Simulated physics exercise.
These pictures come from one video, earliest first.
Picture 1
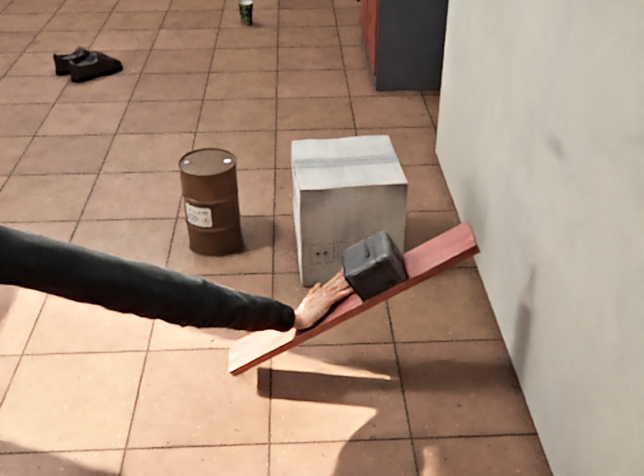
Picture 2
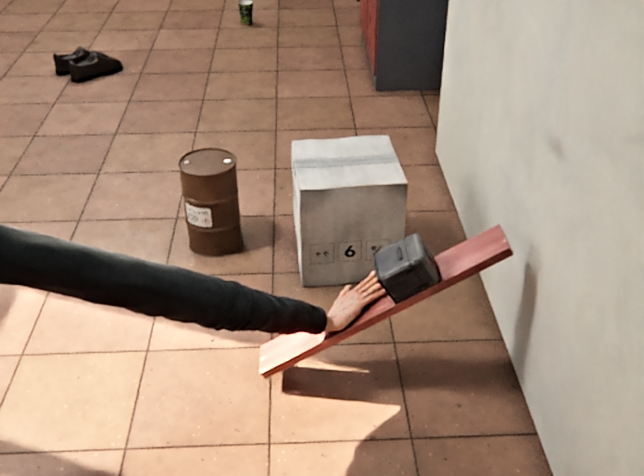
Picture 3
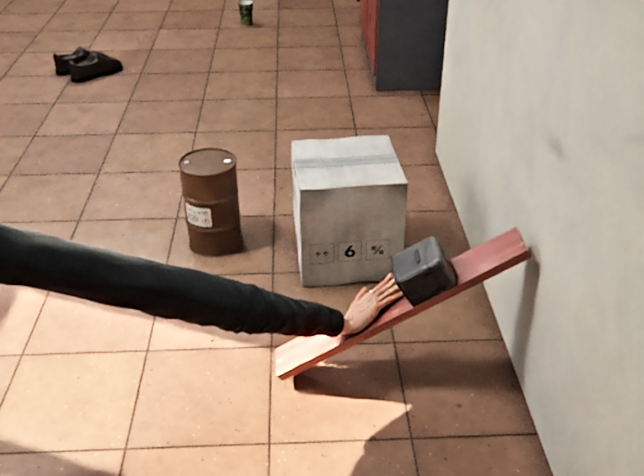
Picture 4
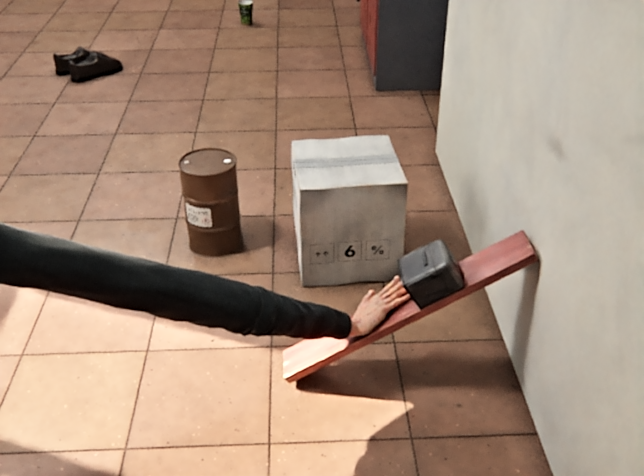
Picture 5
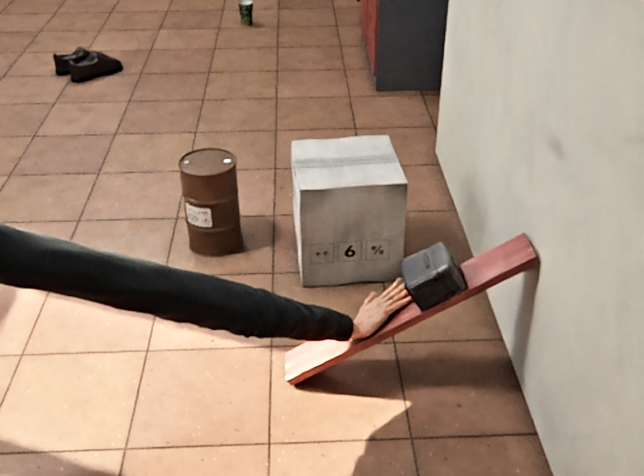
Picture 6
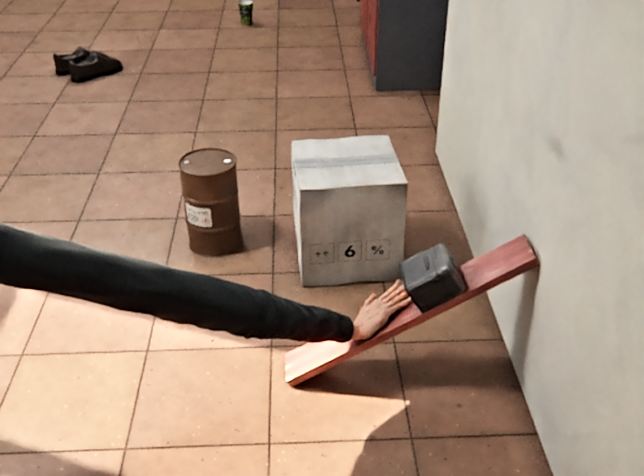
A dark-sleeved arm sliding a tilted red plank with a dark block on it rightward past a white box, leaning it against the wall.
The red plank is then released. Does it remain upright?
No.
Then, 0.30 s on from there, red plank sunk by 19° near (386, 344).
Then, 0.40 s on from there, red plank sunk by 32° near (378, 363).
In the end, moved from the start, red plank; the other 2 unmoved. At the end, from the last picture's camera, red plank near (377, 367). The plank slides down.
